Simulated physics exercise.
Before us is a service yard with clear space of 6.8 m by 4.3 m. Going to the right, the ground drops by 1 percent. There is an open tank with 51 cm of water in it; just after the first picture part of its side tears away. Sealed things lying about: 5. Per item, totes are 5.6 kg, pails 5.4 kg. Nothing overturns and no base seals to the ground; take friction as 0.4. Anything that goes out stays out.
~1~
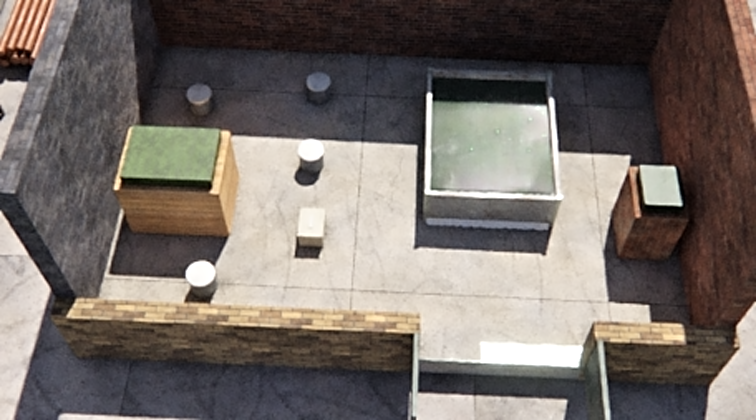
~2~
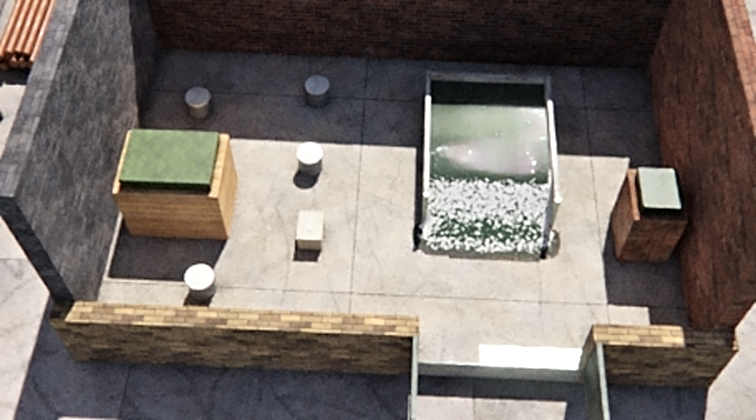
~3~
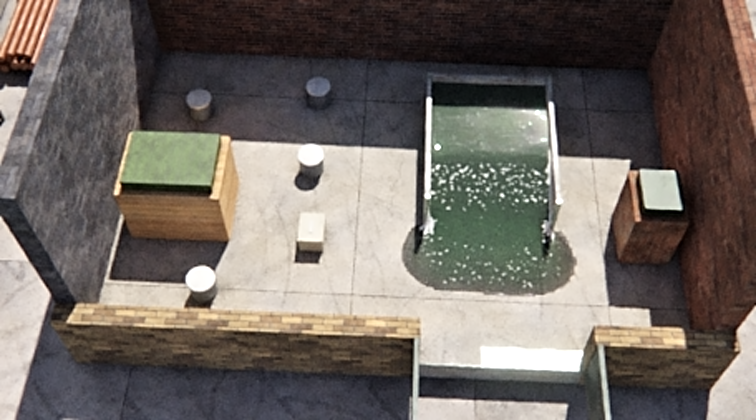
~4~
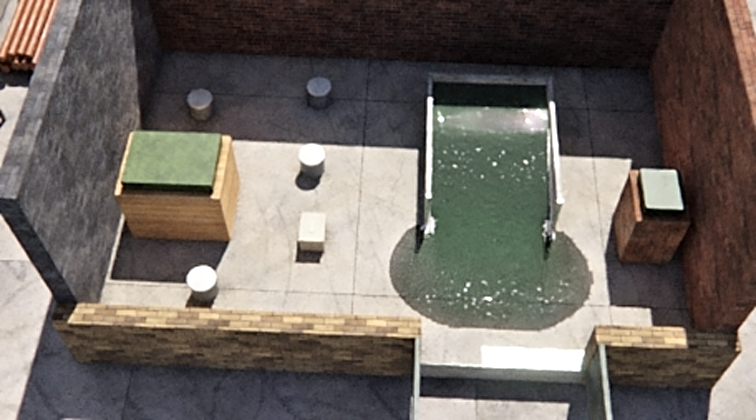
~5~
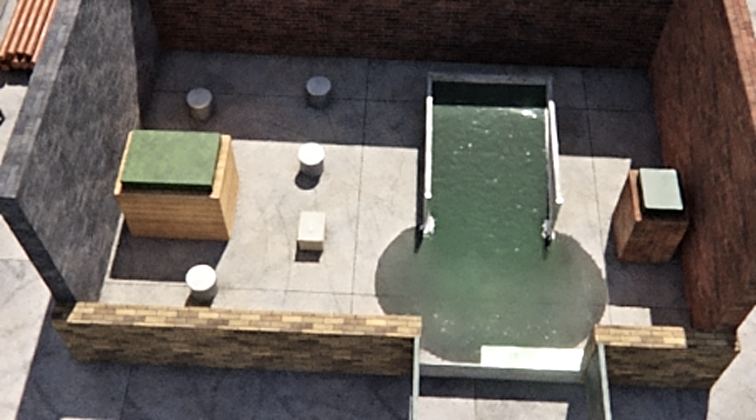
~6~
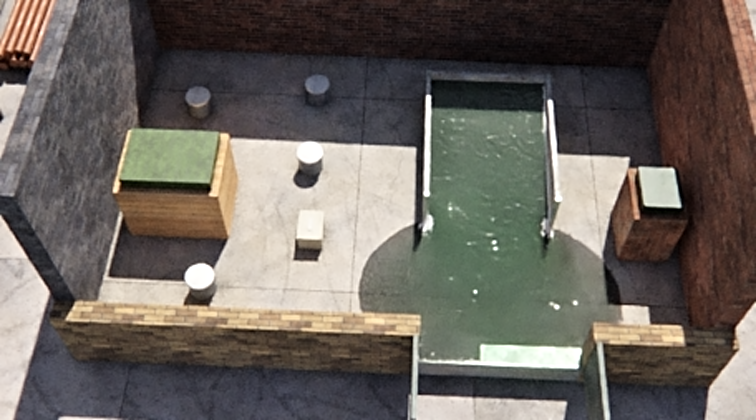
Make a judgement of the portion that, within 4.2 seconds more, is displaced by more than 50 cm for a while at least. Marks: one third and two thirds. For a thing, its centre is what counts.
Share: Bottom third.
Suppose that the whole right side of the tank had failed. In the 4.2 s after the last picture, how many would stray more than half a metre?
That would give 1.
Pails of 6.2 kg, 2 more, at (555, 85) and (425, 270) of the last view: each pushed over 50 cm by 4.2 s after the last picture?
Below, above.
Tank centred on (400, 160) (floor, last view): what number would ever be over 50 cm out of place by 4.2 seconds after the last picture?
Result: 1 of them.
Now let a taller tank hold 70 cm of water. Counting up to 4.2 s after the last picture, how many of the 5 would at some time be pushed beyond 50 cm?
So the tally would be 1.
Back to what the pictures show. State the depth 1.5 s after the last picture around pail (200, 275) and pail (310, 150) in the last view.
About 1 and 0 cm.
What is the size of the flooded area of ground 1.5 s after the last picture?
Wet area: Approx. 10.5 m2.
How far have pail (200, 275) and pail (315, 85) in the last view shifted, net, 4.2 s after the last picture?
The first is off by 40 cm, the second by 0 cm.
Then, 0.4 s after the last picture 0 of 5 are over 50 cm from their spots; 0 afloat.
Then, 1.5 s after the last picture 0 of 5 are over 50 cm from their spots; 0 afloat.
Then, 2.8 s after the last picture 0 of 5 are over 50 cm from their spots; 0 afloat.
Then, 4.2 s after the last picture 0 of 5 are over 50 cm from their spots, and 0 have been at some point; 0 afloat.
